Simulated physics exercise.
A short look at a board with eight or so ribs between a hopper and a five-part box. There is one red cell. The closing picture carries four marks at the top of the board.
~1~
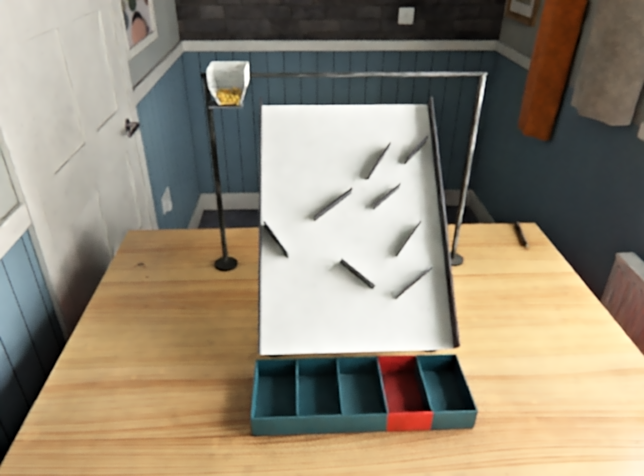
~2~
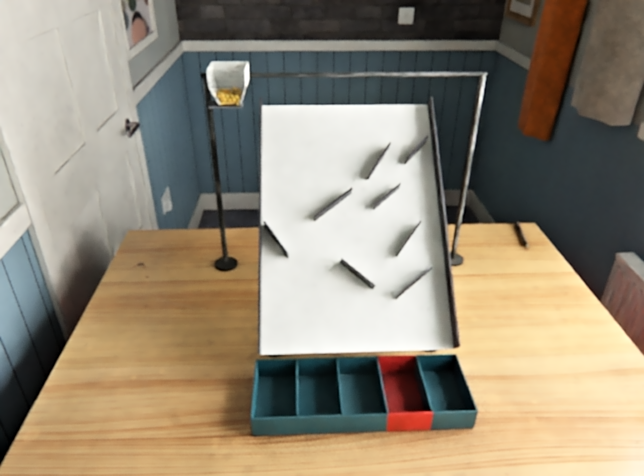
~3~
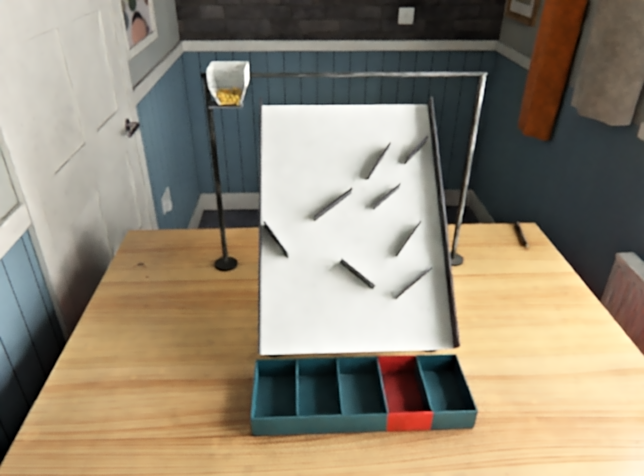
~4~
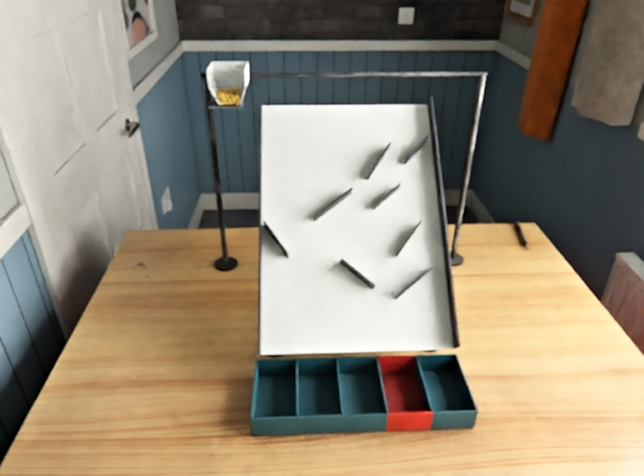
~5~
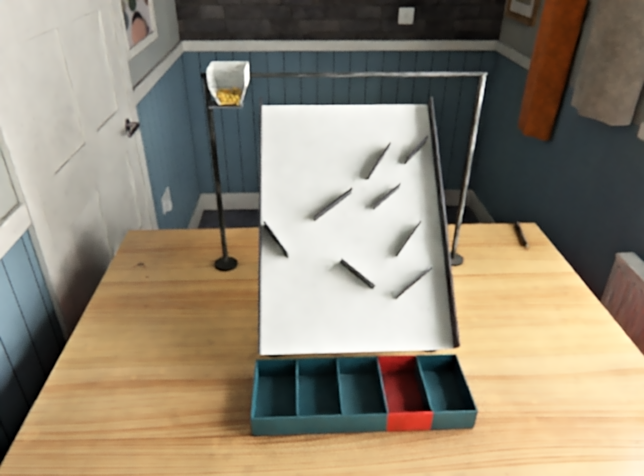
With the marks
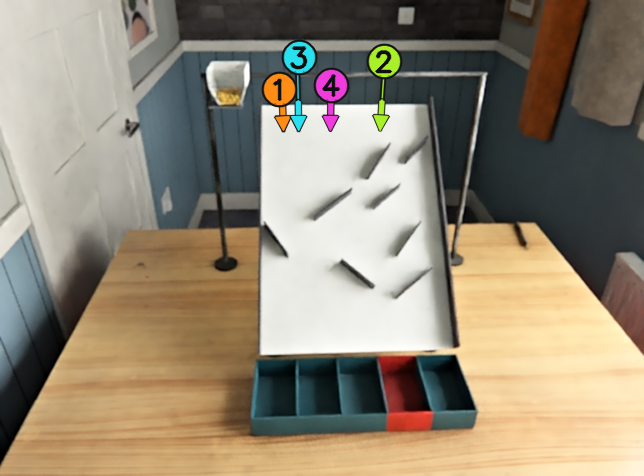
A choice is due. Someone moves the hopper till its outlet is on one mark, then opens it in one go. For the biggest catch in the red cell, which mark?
It is 2.
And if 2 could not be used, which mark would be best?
4.
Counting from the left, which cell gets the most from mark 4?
It is the second one.
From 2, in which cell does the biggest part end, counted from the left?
The fourth from the left.
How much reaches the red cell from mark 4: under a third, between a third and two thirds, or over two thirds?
Under a third.
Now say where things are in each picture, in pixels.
The first frame shows hopper near (230, 96), puffed corn balls, door shut.
The second frame shows ribs (369, 174) to (390, 142), (408, 158) to (428, 136), (315, 216) to (352, 188).
The third frame shows ribs (375, 205) to (401, 183), (264, 221) to (288, 254), (399, 253) to (421, 221).
The fourth frame shows ribs (341, 258) to (375, 286), (398, 296) to (432, 267).
The fifth frame shows red cell near (410, 420), number 4 of 5 from the left.
On the marked copy, mark 1 meets the board at (283, 125); mark 2 meets the board at (380, 124); mark 3 meets the board at (298, 125); mark 4 meets the board at (330, 125).
For mark 1, none at all in the red cell, the bulk in other cells, a small share held on the board, a small share outside the box.
For mark 2, the bulk in the red cell, close to a quarter in other cells.
For mark 3, none at all in the red cell, all but a few in other cells, only a few held on the board, a small share outside the box.
For mark 4, a small share in the red cell, close to two thirds in other cells, a small share held on the board, a small share outside the box.
